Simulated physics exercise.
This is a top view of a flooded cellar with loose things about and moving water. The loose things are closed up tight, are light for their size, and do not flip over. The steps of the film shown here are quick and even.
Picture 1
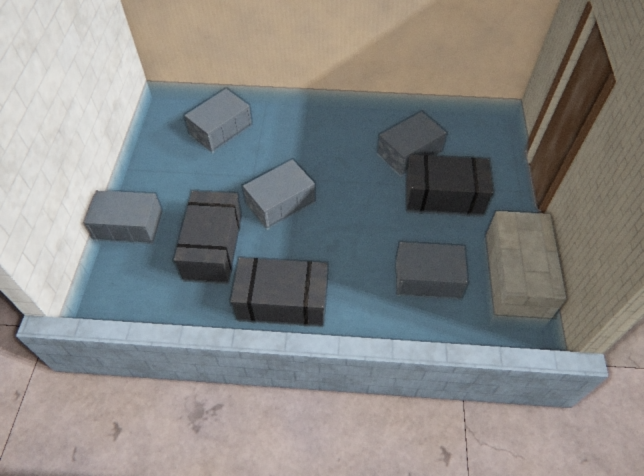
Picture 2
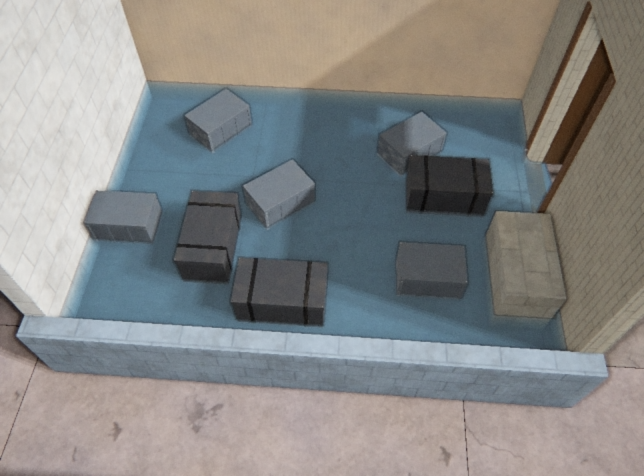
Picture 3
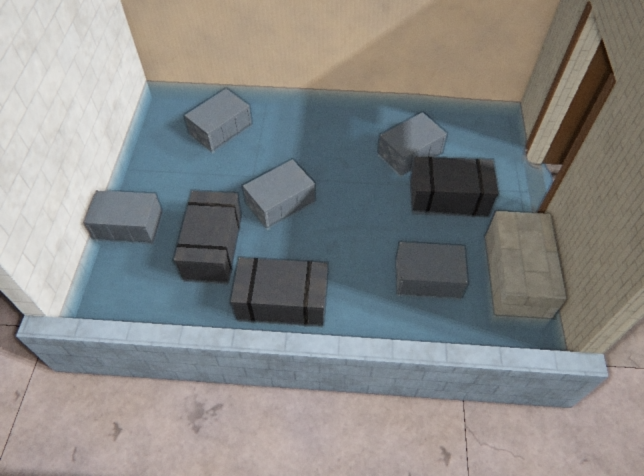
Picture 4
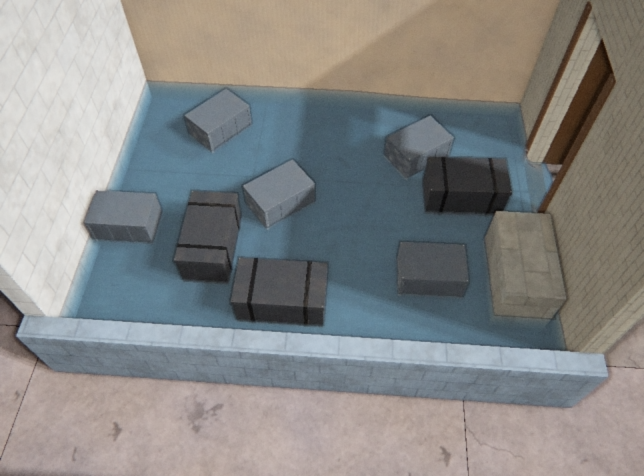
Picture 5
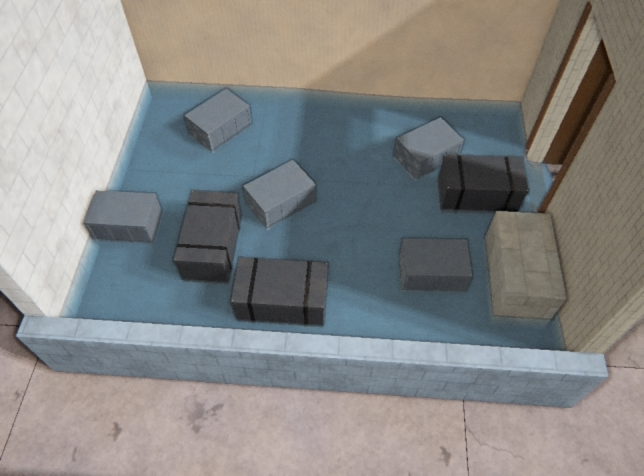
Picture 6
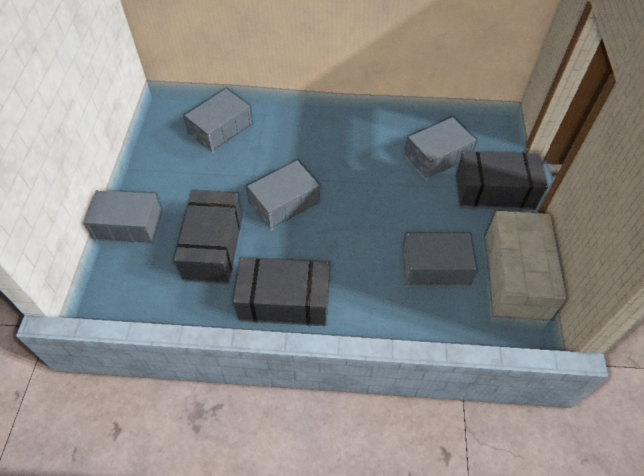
The dark strapped trunk near the right doorway drifted right across the flooded floor after the door slid open, and then the grey crate behind it floated slowly the same way, while most other things barely moved.
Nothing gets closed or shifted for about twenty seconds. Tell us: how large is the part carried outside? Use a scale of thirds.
On that scale, between one and two thirds.
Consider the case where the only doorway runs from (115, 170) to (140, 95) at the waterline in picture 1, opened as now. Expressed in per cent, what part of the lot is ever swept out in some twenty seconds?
About 80 %.
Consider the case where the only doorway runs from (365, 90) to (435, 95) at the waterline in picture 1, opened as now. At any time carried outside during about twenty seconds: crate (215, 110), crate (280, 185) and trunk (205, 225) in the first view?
Object one: Leaves; object two: Leaves; object three: Remains.
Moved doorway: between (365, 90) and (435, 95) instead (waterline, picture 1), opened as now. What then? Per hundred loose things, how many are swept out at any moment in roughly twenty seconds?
Estimated share: Around 60 %.
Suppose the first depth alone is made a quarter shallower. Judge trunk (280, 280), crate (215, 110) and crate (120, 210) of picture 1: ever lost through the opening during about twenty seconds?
Listed as asked: Held inside, held inside, held inside.
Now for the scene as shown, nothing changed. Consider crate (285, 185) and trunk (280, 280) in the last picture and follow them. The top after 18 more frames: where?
Estimate: (376, 176), then (361, 276).
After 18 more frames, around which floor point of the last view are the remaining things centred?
Their centre sits close to (286, 225) on the floor of the last picture.
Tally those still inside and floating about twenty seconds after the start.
That number is 4.
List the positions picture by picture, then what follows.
The first frame shows a trunk at (451, 173), afloat; a crate at (413, 134) floats; 0 of 8 have shifted.
The second frame shows a trunk at (451, 174) floats; a crate at (413, 134), afloat; 0 of 8 have shifted.
The third frame shows a trunk at (456, 175), afloat, close to its start; a crate at (414, 134) floats; 1 of 8 have shifted.
The fourth frame shows a trunk at (469, 174) floats, close to its start; a crate at (420, 137), afloat, close to its start; 2 of 8 have shifted.
The fifth frame shows a trunk at (485, 173), afloat, a stride from its start; a crate at (430, 139), afloat, close to its start; 3 of 8 have shifted.
The sixth frame shows a trunk at (504, 169) floats, a stride from its start; a crate at (442, 138), afloat, a stride from its start; 3 of 8 have shifted.
A moment on, 1 of 8 are out; 7 afloat.
Next, 3 of 8 are out; 5 afloat.
Later, 4 of 8 are out; 4 afloat.
In the end, 4 of 8 are out; 4 afloat.
